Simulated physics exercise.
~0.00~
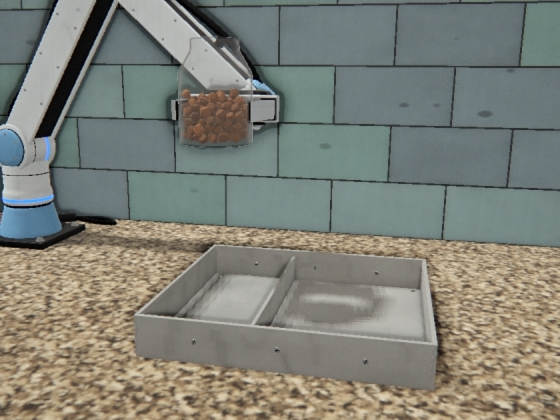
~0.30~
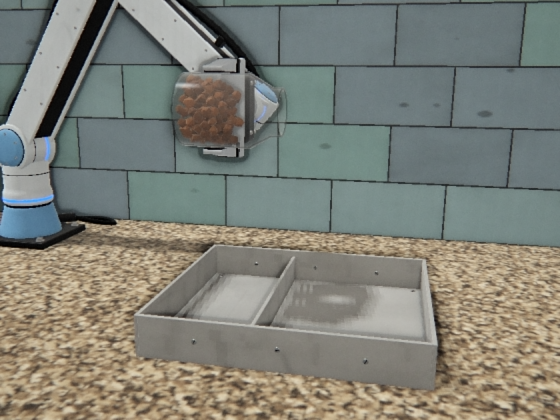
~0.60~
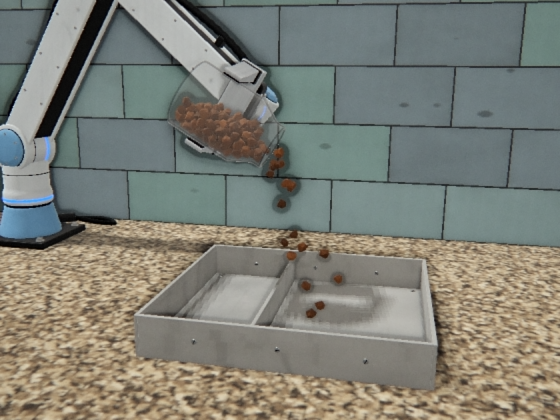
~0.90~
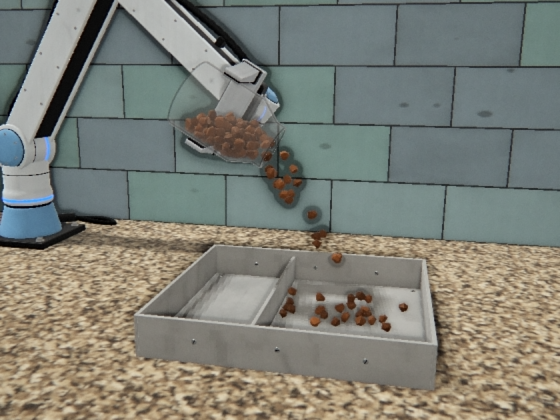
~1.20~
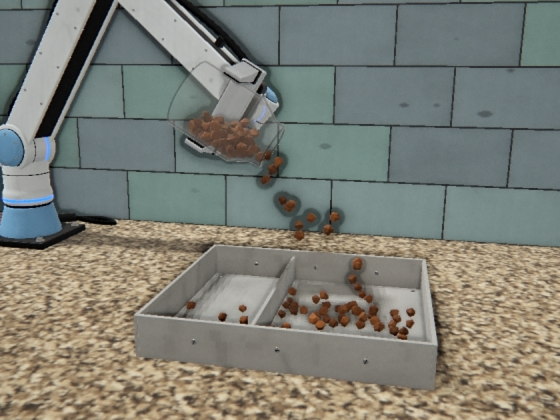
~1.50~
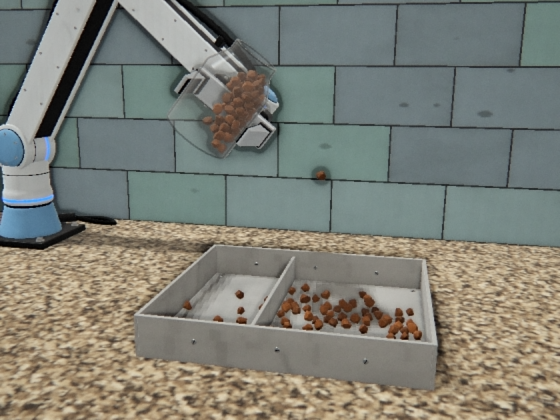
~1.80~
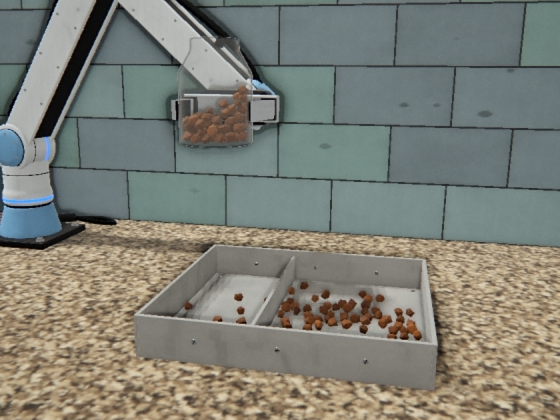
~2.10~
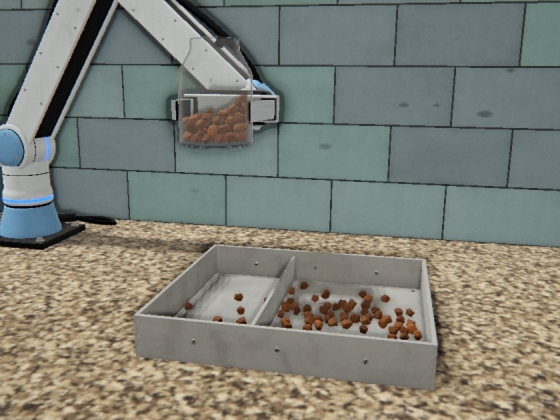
The video shows a robotic arm tipping a transparent jar of brown pellets over a divided gray tray on a speckled countertop, spilling many into the right section and a few into the left, before returning the jar upright with plenty of pellets still inside.
